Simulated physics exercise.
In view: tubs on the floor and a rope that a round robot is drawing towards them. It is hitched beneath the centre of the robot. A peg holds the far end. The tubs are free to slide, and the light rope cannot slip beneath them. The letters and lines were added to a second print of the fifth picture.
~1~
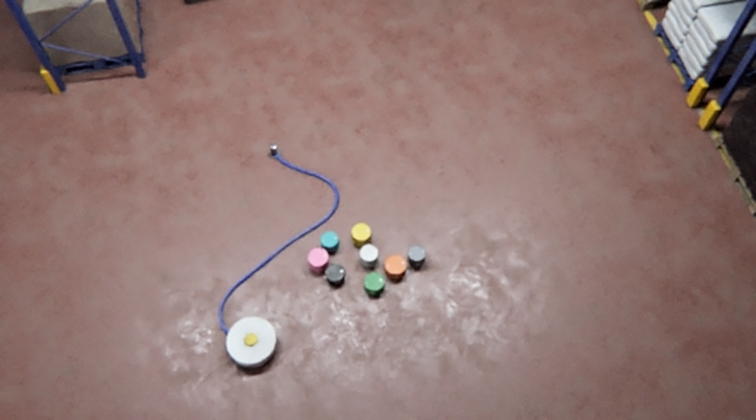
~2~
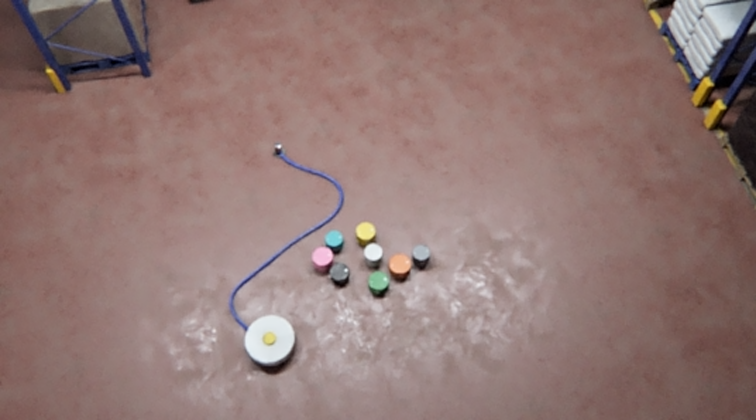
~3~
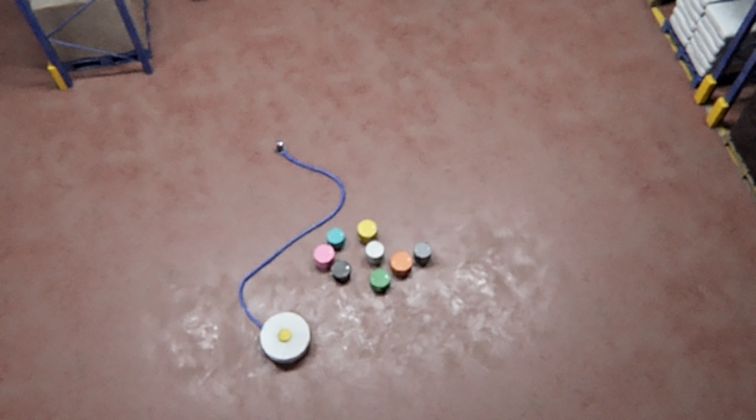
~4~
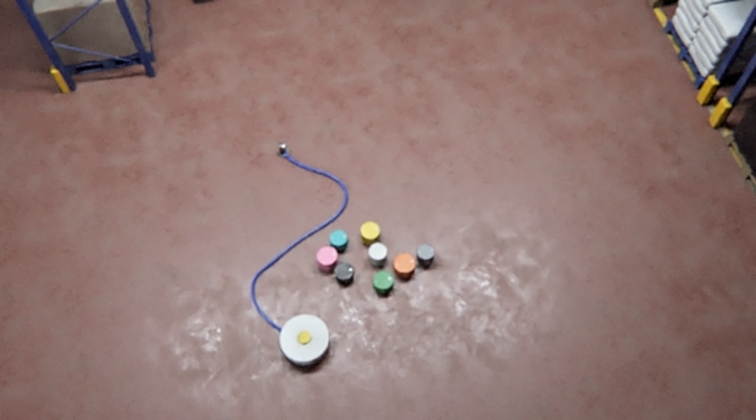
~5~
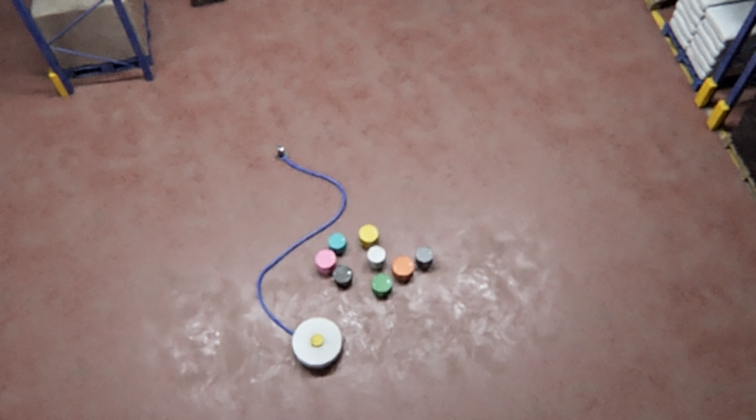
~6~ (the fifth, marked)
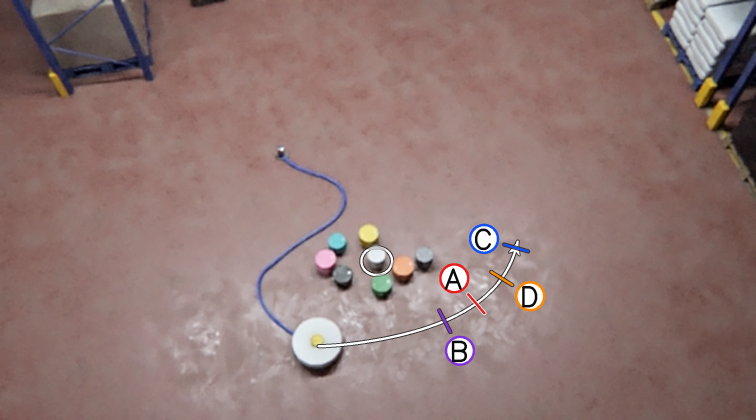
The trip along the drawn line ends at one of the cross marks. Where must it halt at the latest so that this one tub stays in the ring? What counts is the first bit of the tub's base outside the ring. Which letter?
D.
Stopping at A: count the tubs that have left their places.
By then, none.
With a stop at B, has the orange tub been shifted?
By then, no.
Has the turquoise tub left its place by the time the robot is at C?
Yes.
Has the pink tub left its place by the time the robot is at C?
By then, yes.
On the copy, A at (476, 304); B at (445, 321); C at (516, 248); D at (502, 278); the ring at (377, 261); the route from (319, 346) via (443, 322) to (518, 242).
On D. First, robot (390, 335); white tub (377, 258).
Then, robot (459, 311); white tub (377, 258).
Finally, robot (503, 275); green tub (383, 274); white tub (376, 257); black tub (356, 266); pink tub (340, 256); turquoise tub (339, 240); the white tub is still in its ring.
By contrast, A is safe but short; B is safe but short; C drags the ringed tub to (385, 242).
